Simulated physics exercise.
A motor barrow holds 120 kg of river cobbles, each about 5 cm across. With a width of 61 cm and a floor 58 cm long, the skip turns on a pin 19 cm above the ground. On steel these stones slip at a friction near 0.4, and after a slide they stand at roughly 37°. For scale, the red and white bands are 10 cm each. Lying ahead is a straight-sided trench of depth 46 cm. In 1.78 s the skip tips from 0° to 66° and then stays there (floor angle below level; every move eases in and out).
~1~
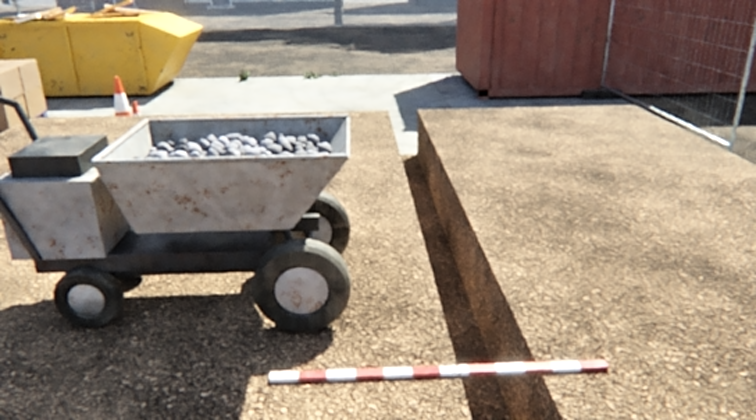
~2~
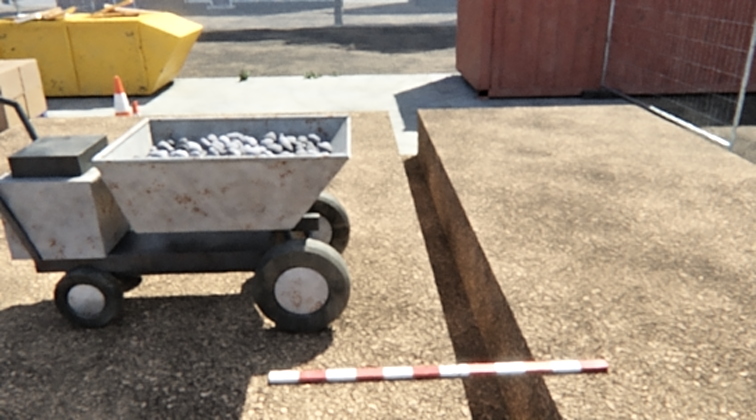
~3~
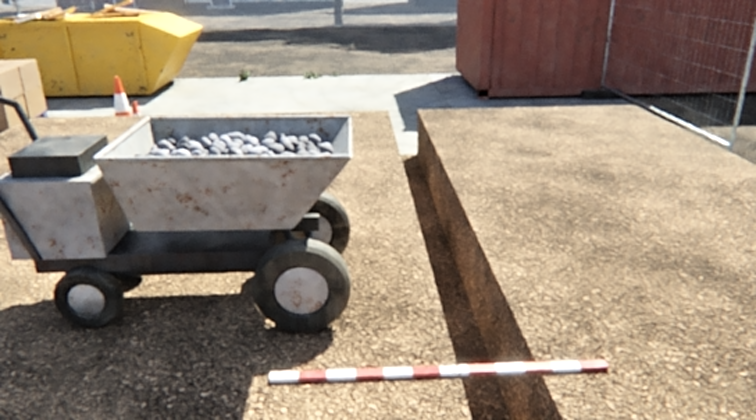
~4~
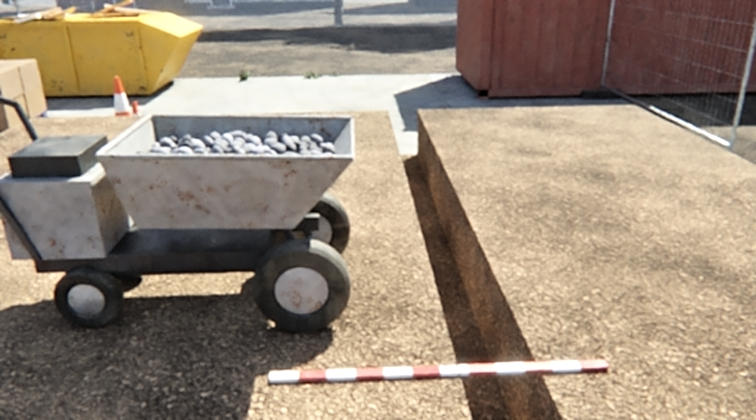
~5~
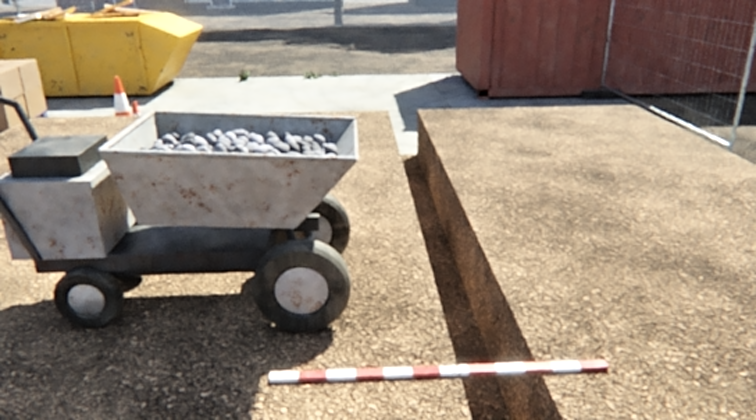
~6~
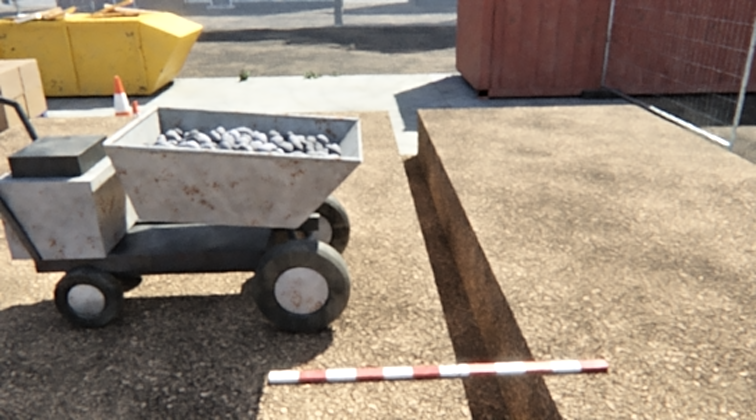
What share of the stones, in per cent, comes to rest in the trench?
About 92 per cent of the stones finish in the trench.
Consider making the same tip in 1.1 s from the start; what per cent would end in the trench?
Then roughly 80 percent.
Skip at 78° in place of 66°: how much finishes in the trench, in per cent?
Roughly 90 percent.
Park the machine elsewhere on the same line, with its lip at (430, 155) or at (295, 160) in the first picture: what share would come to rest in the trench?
I'd say some 25 per cent and some 75 per cent.
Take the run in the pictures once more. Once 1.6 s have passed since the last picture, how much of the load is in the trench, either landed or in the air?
Close to 35 per cent at that time.
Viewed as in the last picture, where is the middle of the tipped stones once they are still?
Their middle lands near (471, 352).
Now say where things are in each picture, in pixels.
The skip is at 0°, its lip at (348, 157); the top of the load is at (232, 145), in the first frame.
Lip at (349, 157), floor tilted 0°, highest stones at (232, 144), in the second frame.
The skip is at 1°, its lip at (351, 157); the top of the load is at (224, 145), in the third frame.
Lip at (353, 158), floor tilted 2°, highest stones at (218, 143), in the fourth frame.
Lip at (357, 160), floor tilted 3°, highest stones at (217, 141), in the fifth frame.
The skip is at 5°, its lip at (361, 162); the top of the load is at (220, 139), in the sixth frame.
Then, 1.0 s after the last picture the floor is at 56°, 100 % in the skip; the foremost stones are at (441, 231).
Then, 1.6 s after the last picture the floor is at 66°, 62 % in the skip, 33 % in the trench, 4 % past the trench; the foremost stones are at (546, 294).
Then, 1.9 s after the last picture the floor is at 66°, 36 % in the skip, 56 % in the trench, 8 % past the trench; the foremost stones are at (596, 288).
Then, 3.9 s after the last picture the floor is at 66°, 0 % in the skip, 92 % in the trench, 8 % past the trench; the foremost stones are at (632, 292).
